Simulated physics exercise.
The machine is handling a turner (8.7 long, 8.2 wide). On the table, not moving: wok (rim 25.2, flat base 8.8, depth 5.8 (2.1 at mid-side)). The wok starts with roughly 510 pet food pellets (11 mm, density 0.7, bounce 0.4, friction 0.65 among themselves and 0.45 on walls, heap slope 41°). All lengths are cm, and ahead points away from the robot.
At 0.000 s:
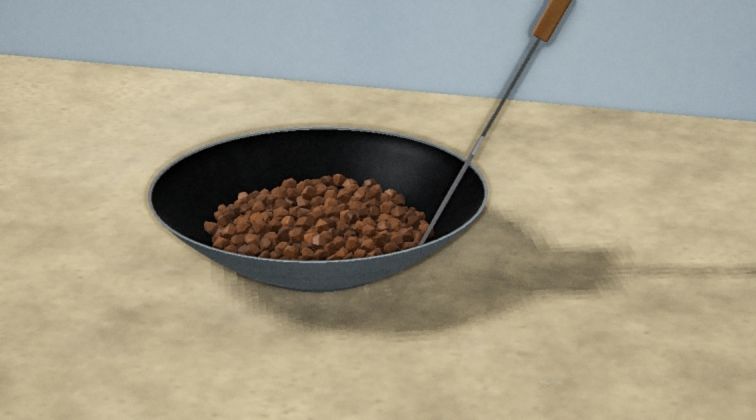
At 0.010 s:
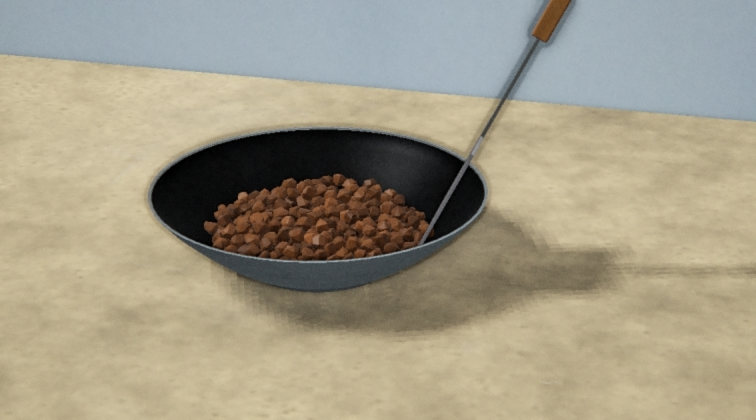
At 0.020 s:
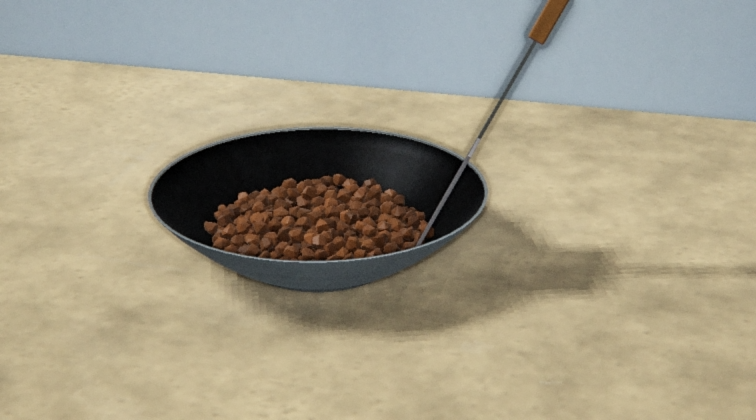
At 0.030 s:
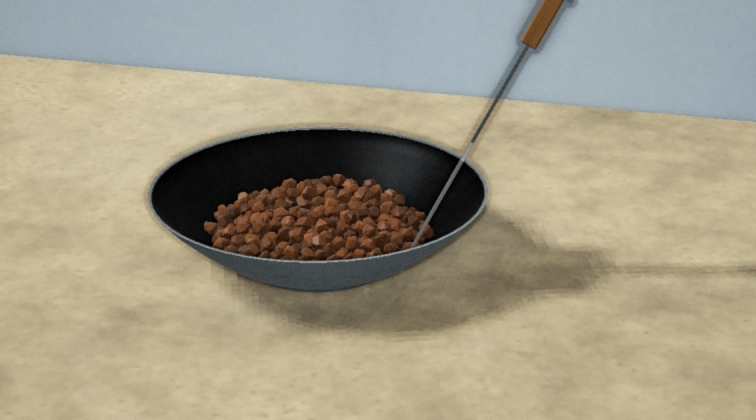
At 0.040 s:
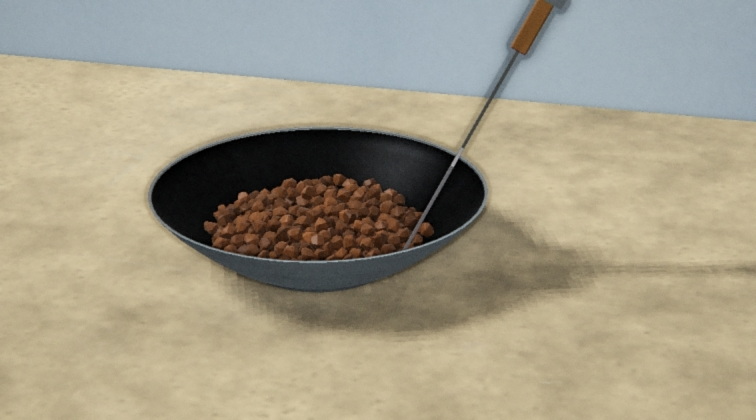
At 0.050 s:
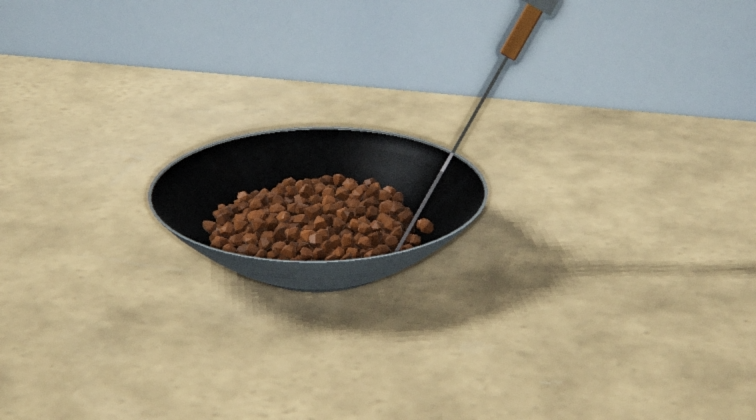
A thin metal turner with a brown handle, its tip among the pellets, slides slowly a short way left and slightly down, keeping its slant, while the reddish-brown heap barely shifts at its right edge. The dark wok holding the pellets rests still on a mottled beige surface, casting a shadow rightward. A plain pale blue background lies behind, seen from slightly above by an unmoving camera.
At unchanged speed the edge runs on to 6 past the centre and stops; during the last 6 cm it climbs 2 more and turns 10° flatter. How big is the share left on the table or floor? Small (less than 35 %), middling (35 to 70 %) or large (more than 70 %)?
Share on the table or floor: Small (less than 35 %).
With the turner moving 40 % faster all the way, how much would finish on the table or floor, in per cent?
Then about 45 per cent.
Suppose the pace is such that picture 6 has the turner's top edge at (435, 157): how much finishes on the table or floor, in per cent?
Some 50 per cent.
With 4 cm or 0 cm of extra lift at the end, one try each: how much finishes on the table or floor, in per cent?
About 25 and 30 per cent.
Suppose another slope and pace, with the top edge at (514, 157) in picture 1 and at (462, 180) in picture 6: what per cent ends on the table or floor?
Some 45 per cent.
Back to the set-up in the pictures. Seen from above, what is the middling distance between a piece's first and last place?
Some 9 cm.
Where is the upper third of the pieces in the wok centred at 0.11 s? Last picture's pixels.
Near (270, 206).
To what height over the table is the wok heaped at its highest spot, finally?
About 7.5 cm.
By 0.11 s, sloping 64°, highest piece 6 above the table; 513 in the wok.
By 0.17 s, sloping 60°, highest piece 7 above the table; 512 in the wok, 1 on the blade or in flight.
By 0.40 s, sloping 54°, highest piece 8 above the table; 385 in the wok, 118 on the table or floor, 10 on the blade or in flight.
By 1.45 s, sloping 54°, highest piece 7 above the table; 383 in the wok, 130 on the table or floor.
Final count, 383 in the wok, 130 on the table or floor. That is 25 % on the table or floor.
